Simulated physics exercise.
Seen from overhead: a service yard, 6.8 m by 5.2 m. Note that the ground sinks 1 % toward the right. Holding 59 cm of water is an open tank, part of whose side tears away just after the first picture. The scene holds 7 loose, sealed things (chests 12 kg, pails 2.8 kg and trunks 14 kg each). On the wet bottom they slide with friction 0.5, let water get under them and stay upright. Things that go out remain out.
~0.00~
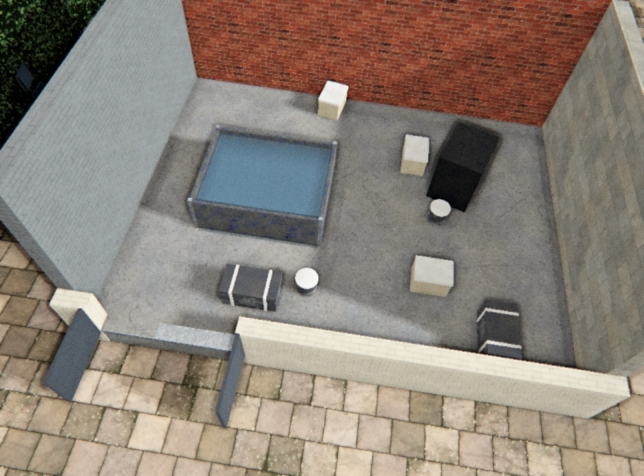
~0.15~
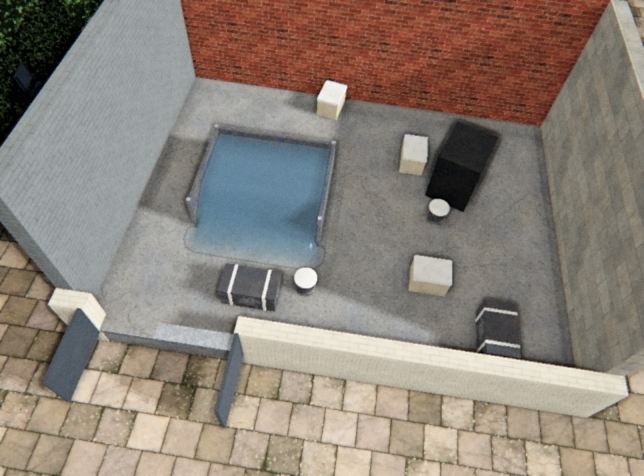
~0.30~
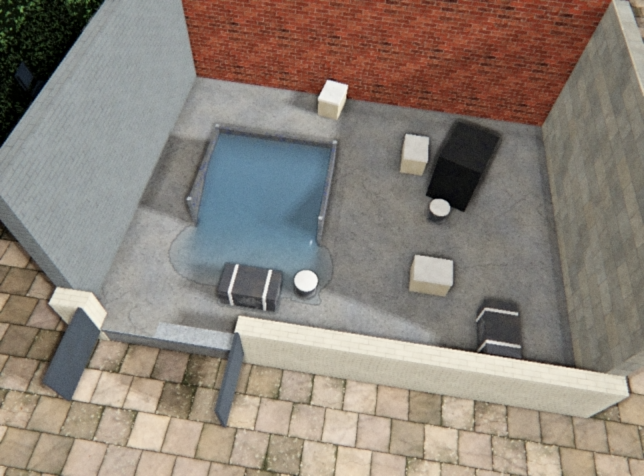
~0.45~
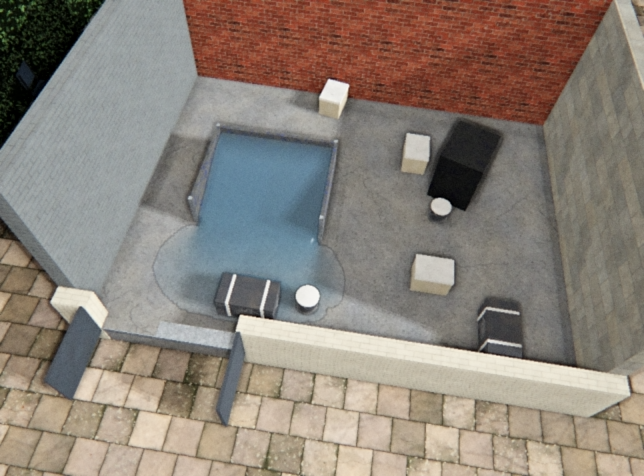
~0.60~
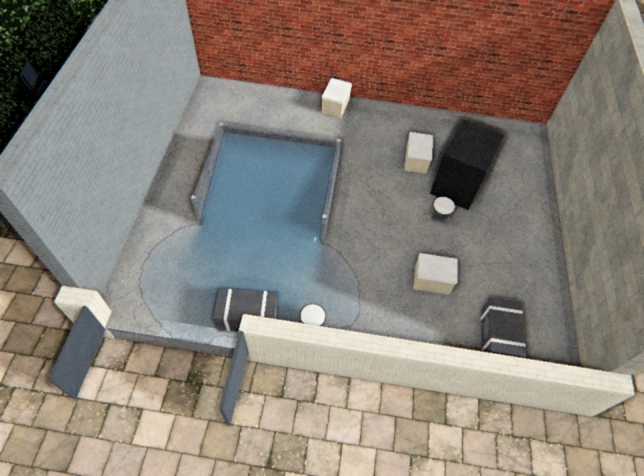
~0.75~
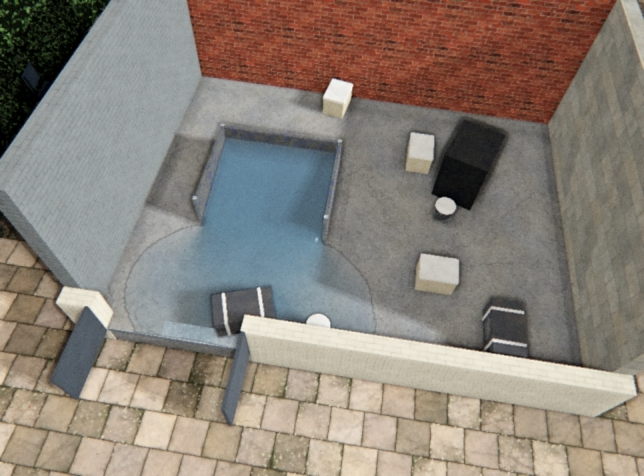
A walled tank of blue water lost its near side, and the water spread out across the gray yard floor, pushing a dark strapped trunk and a small white-topped pail toward the low front wall.
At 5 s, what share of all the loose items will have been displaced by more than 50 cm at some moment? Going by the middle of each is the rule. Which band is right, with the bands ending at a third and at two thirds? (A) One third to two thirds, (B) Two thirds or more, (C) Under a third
One third to two thirds.
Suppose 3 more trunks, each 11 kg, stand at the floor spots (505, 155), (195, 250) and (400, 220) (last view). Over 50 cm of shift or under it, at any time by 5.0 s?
First falls shy, second exceeds it, third falls shy.
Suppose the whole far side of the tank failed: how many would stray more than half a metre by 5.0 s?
In that case the number is 2.
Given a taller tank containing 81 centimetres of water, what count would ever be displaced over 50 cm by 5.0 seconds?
Count under that change: 4.
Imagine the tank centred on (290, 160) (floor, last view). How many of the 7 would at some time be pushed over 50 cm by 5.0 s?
Then 3 of them would.
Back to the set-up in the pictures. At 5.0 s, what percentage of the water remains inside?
Remaining: Approx. 54 per cent.
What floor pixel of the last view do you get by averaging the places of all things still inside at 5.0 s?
That lands at roughly (441, 172).
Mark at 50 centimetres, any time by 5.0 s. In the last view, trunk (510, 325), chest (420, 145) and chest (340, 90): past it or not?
In that order: Past it, short of it, under.
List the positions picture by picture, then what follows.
In the first frame, a pail at (307, 278) rests on the ground; a trunk at (251, 281), on the bottom; 2.8 m2 under water; 0 of 7 have shifted.
In the second frame, a pail at (305, 277), on the bottom; a trunk at (249, 281), on the bottom; water covers 3.8 m2; 0 of 7 have shifted.
In the third frame, a pail at (306, 280) rests on the ground, 5 cm from its start; a trunk at (250, 281) rests on the ground; 4.9 m2 under water; 1 of 7 have shifted.
In the fourth frame, a pail at (308, 296) rests on the ground, 32 cm from its start; a trunk at (248, 292), on the bottom, 21 cm from its start; 6.1 m2 under water; 2 of 7 have shifted.
In the fifth frame, a pail at (313, 315) rests on the ground, 63 cm from its start; a trunk at (246, 305), on the bottom, 43 cm from its start; 7.6 m2 under water; 2 of 7 have shifted.
In the sixth frame, a pail at (318, 325), afloat, 77 cm from its start; a trunk at (243, 305) rests on the ground, 45 cm from its start; water covers 8.6 m2; 2 of 7 have shifted.
After 1.1 s 2 of 7 are over 50 cm from their spots; 2 afloat.
After 2.2 s 2 of 7 are over 50 cm from their spots; 1 afloat.
After 3.5 s 4 of 7 are over 50 cm from their spots; 1 afloat.
After 5.0 s 4 of 7 are over 50 cm from their spots, and 4 have been at some point; 0 afloat.
